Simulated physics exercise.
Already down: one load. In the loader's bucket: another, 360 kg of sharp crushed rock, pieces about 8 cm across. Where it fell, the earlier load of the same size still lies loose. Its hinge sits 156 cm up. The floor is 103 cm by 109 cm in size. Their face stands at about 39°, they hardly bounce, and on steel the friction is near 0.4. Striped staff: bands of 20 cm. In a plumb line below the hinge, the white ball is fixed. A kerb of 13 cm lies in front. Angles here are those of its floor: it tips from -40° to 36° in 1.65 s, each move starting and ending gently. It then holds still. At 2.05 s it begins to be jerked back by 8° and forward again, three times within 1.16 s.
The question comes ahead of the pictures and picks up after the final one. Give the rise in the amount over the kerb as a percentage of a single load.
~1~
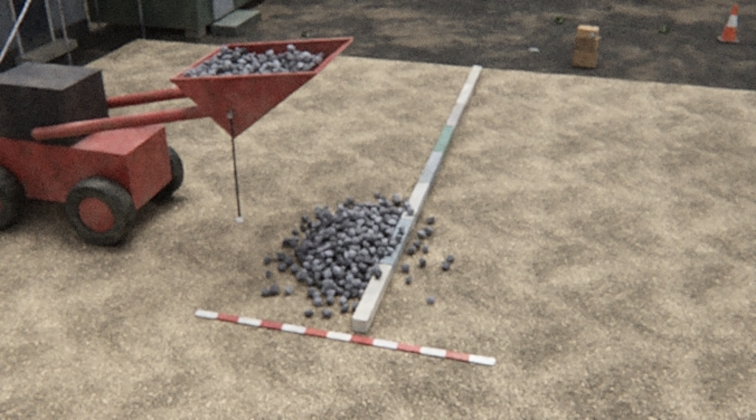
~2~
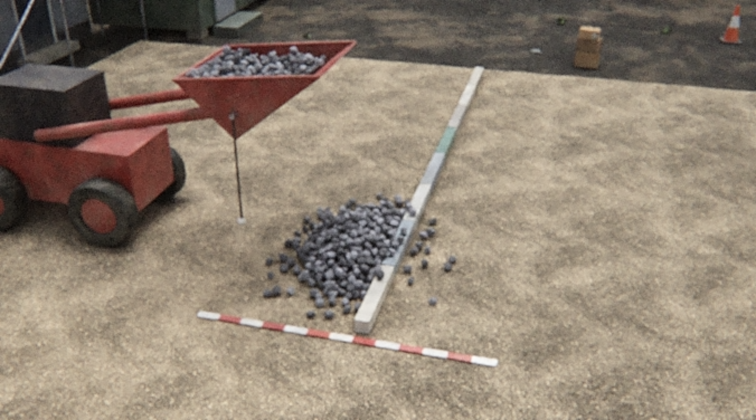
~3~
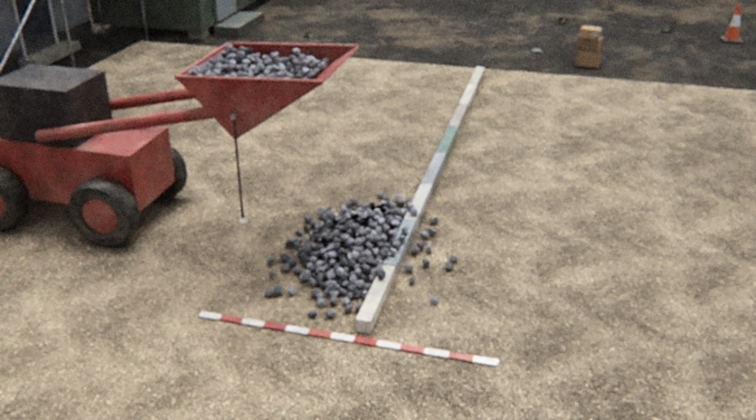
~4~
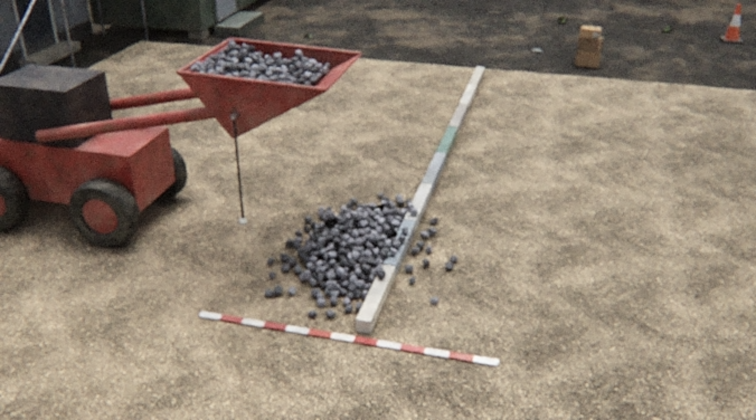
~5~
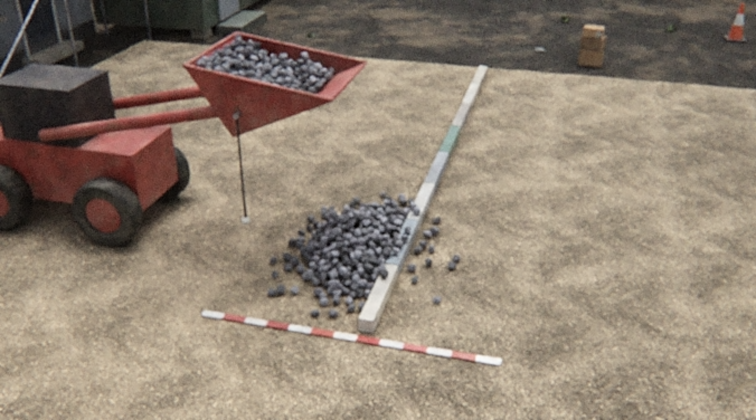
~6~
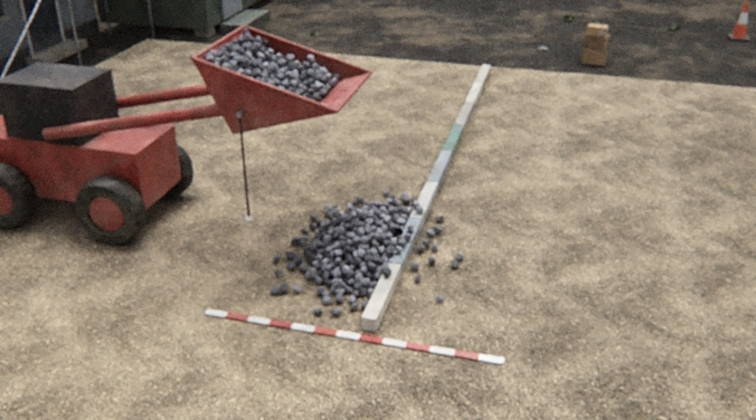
38 %.
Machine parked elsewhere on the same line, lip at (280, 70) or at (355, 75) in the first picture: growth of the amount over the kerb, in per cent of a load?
Near 5 in a hundred first, near 85 in a hundred second.
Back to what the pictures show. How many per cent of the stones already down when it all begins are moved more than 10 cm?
5 per cent.
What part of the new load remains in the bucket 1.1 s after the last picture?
It keeps some 70 percent of its load.
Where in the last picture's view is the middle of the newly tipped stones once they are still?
The middle lies near (392, 237) in the last picture.
Then, 0.6 s after the last picture the floor is at 24°; in per cent of one load, 100 in the bucket, 98 on this side of the kerb, 2 over the kerb; the foremost stones are at (440, 256).
Then, 1.1 s after the last picture the floor is at 36°; in per cent of one load, 71 in the bucket, 126 on this side of the kerb, 2 over the kerb; the foremost stones are at (440, 256).
Then, 3.1 s after the last picture the floor is at 36°; in per cent of one load, 0 in the bucket, 160 on this side of the kerb, 40 over the kerb; the foremost stones are at (503, 250).
Then, 5.8 s after the last picture the floor is at 36°; in per cent of one load, 0 in the bucket, 160 on this side of the kerb, 40 over the kerb; the foremost stones are at (503, 250). Net gain over the kerb, 38.
